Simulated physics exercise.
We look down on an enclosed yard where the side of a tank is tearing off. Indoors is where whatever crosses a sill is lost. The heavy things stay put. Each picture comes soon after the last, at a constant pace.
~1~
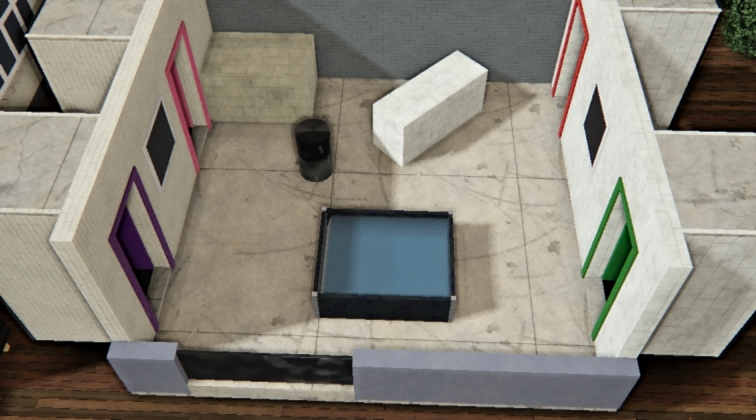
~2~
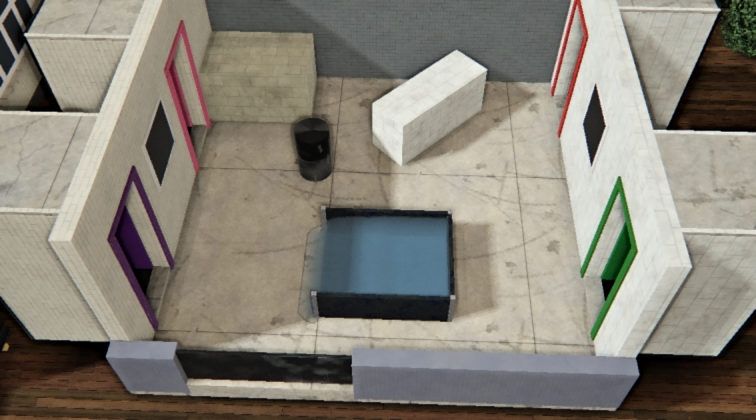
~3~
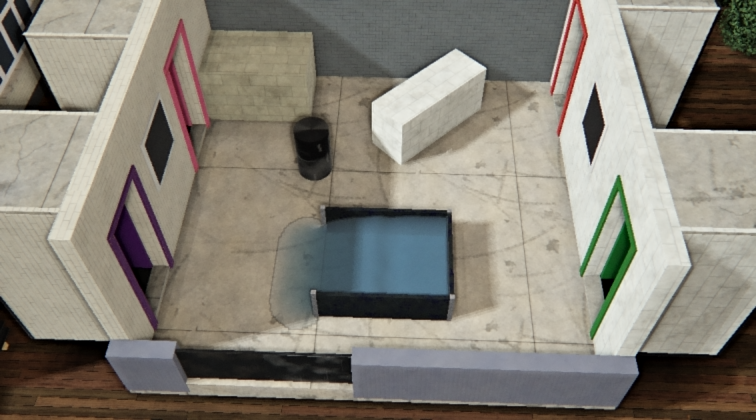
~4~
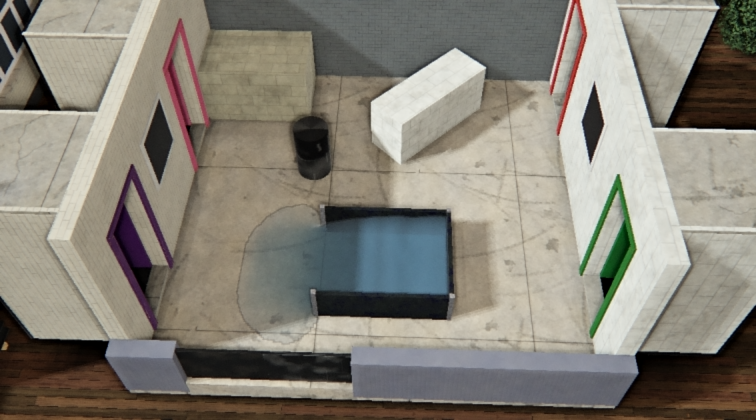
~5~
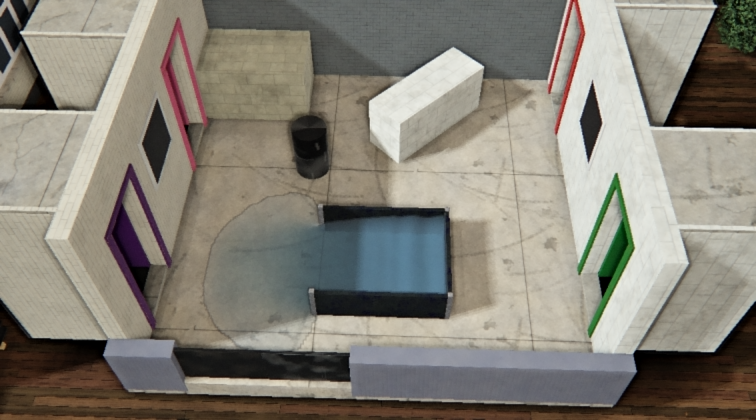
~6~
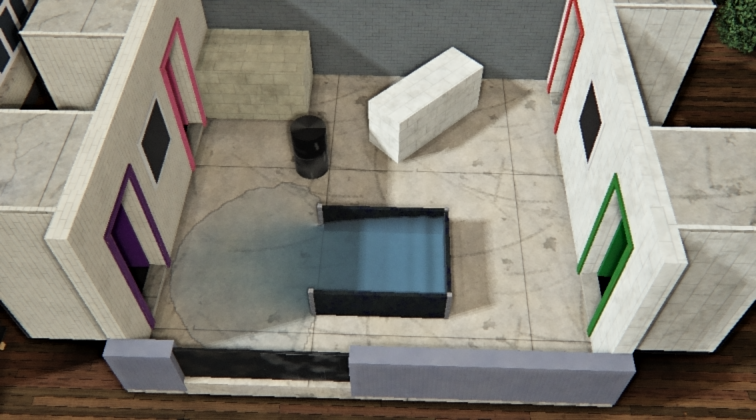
Blue water pours from the open left side of a tank and spreads across the floor.
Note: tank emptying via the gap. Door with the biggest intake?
Purple.
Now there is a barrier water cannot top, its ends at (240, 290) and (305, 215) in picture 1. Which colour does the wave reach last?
The red one.
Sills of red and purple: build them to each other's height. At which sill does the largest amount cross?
Answer: The door marked purple.
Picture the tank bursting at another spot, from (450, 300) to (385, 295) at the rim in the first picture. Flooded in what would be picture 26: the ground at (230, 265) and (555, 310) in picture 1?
So the first point ends up swamped, while the second ends up swamped.
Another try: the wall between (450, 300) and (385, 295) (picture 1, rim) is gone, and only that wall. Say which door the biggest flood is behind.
Most of it gets in at the green-painted one.
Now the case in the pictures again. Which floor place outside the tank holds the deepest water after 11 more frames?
At about (147, 352).
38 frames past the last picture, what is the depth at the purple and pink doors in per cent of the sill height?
Roughly 70 % and 80 %, respectively.
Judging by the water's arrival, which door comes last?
I'd name the door marked red.
A moment on, water covers 25 % of the floor; green door not reached, red door not reached, pink door not reached, purple door some in.
Next, water covers 25 % of the floor; green door not reached, red door not reached, pink door wet at the sill, nothing in, purple door a lot in.
Then, water covers 35 % of the floor; green door not reached, red door not reached, pink door wet at the sill, nothing in, purple door a lot in.
Later, water covers 60 % of the floor; green door not reached, red door not reached, pink door a trickle in, purple door a lot in.
In the end, water covers 90 % of the floor; green door wet at the sill, nothing in, red door wet at the sill, nothing in, pink door a trickle in, purple door a lot in; the purple door has let in the most.
